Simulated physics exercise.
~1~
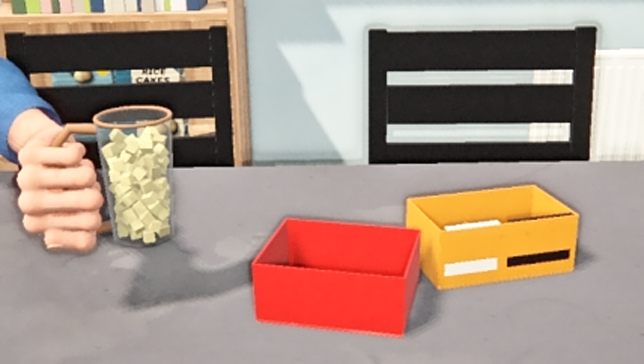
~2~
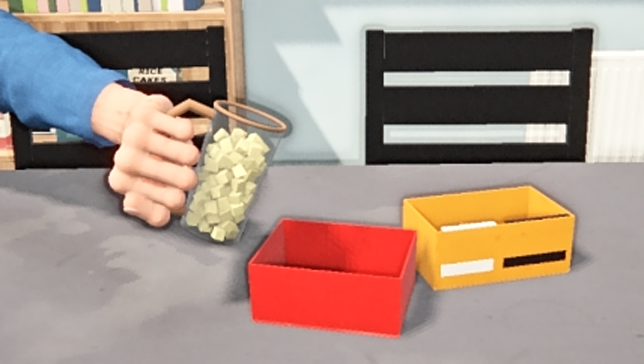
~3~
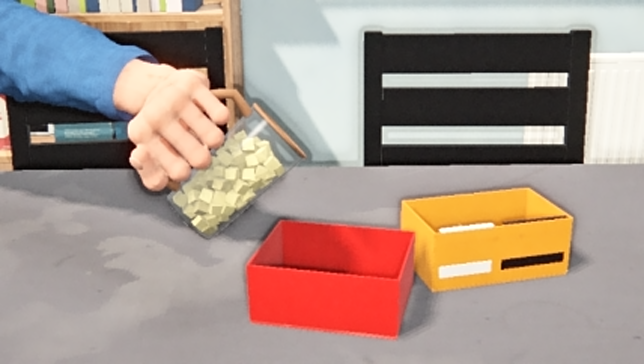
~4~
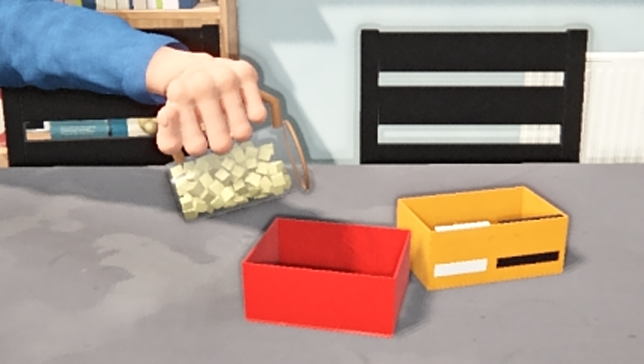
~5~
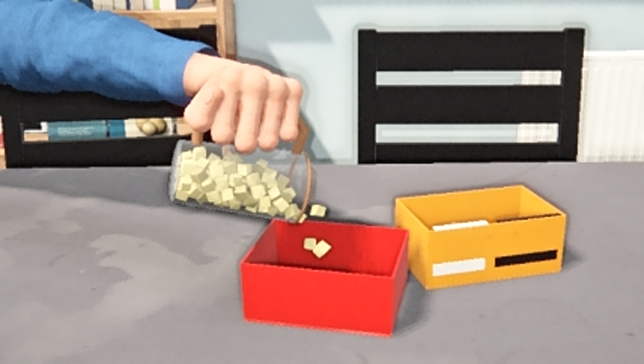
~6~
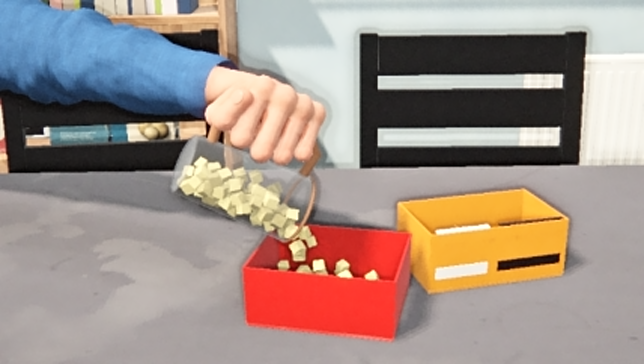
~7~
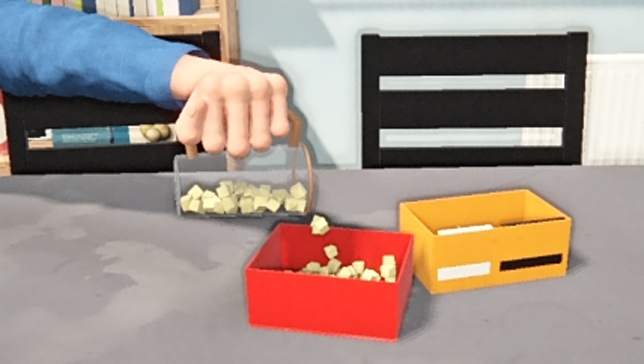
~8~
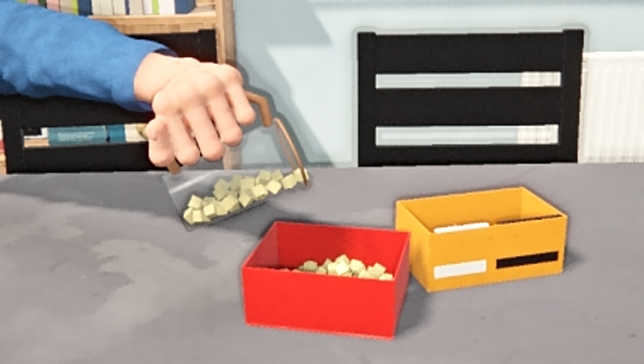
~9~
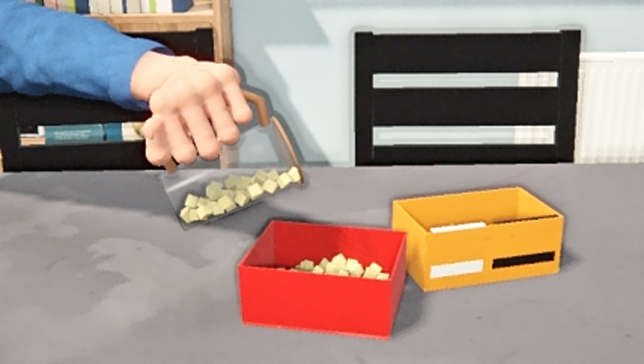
Hand tilting a clear cup of pale cubes over a red tin, pouring many in, then tipping back with some left.
